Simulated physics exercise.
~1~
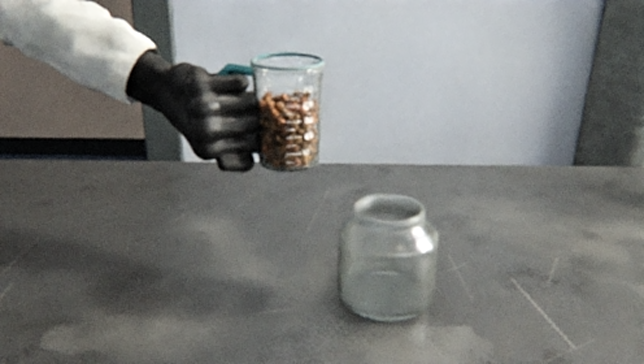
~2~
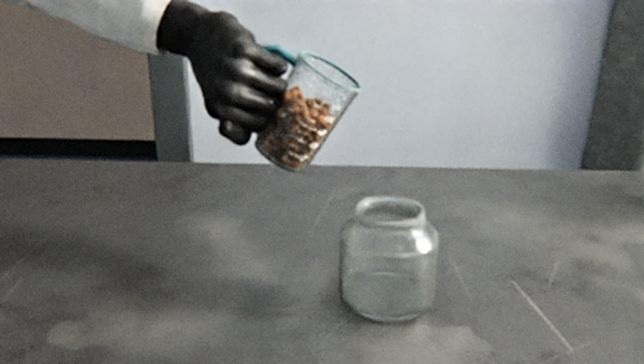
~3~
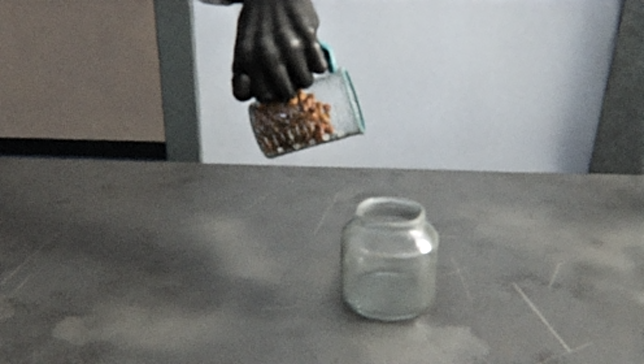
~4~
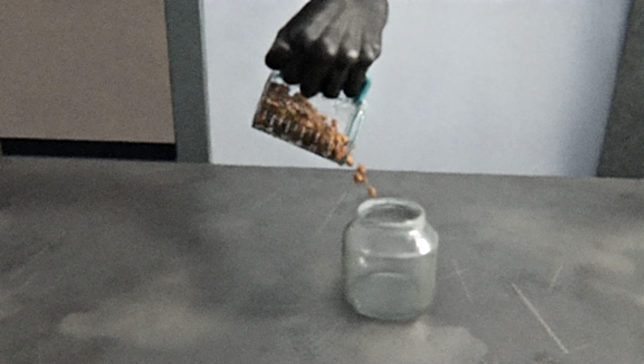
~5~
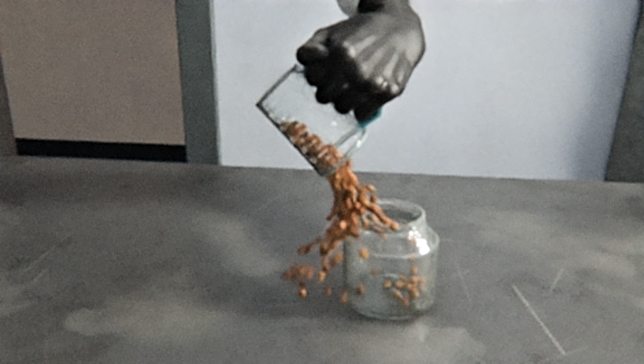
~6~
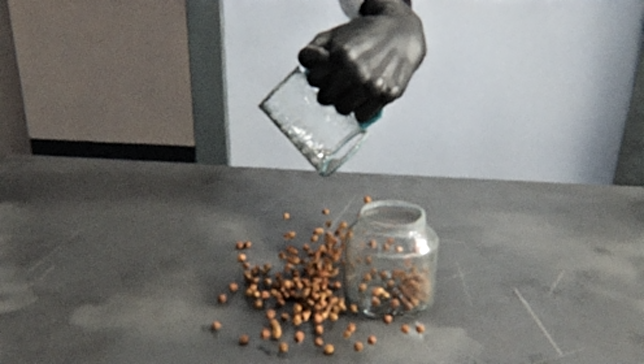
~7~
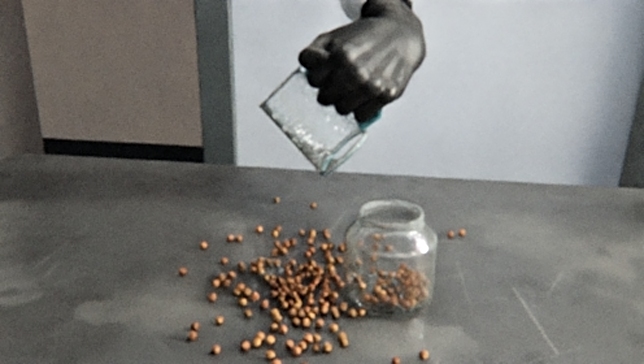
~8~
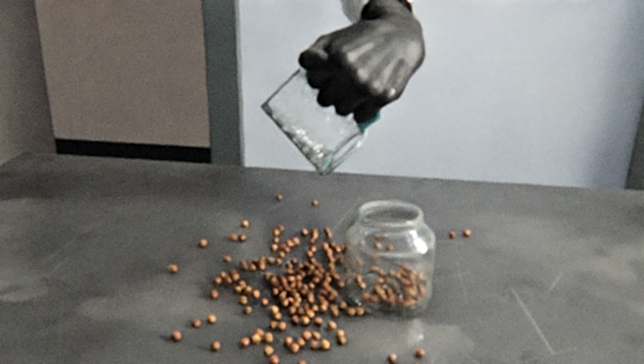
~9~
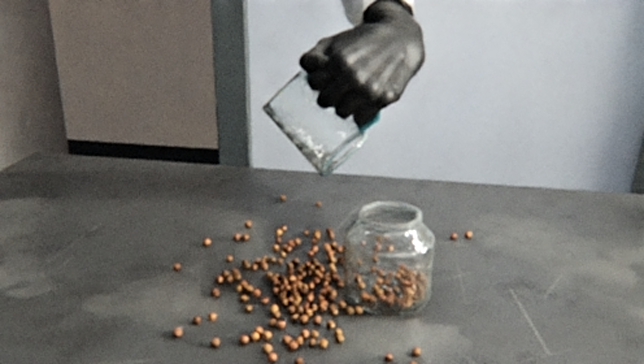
A black-gloved hand in a white sleeve brings in a clear cup of small orange-brown balls from the upper left, above a grey table where an empty glass jar stands. As it moves right, the cup tips steadily onto its side and then further, mouth downward. The first few balls slip from the rim just above the jar, then the rest rush out in a thick stream. Some drop into the jar, but most land to its left, scattering across the tabletop. The hand holds the emptied cup tilted and still over the loose pile and the partly filled jar.
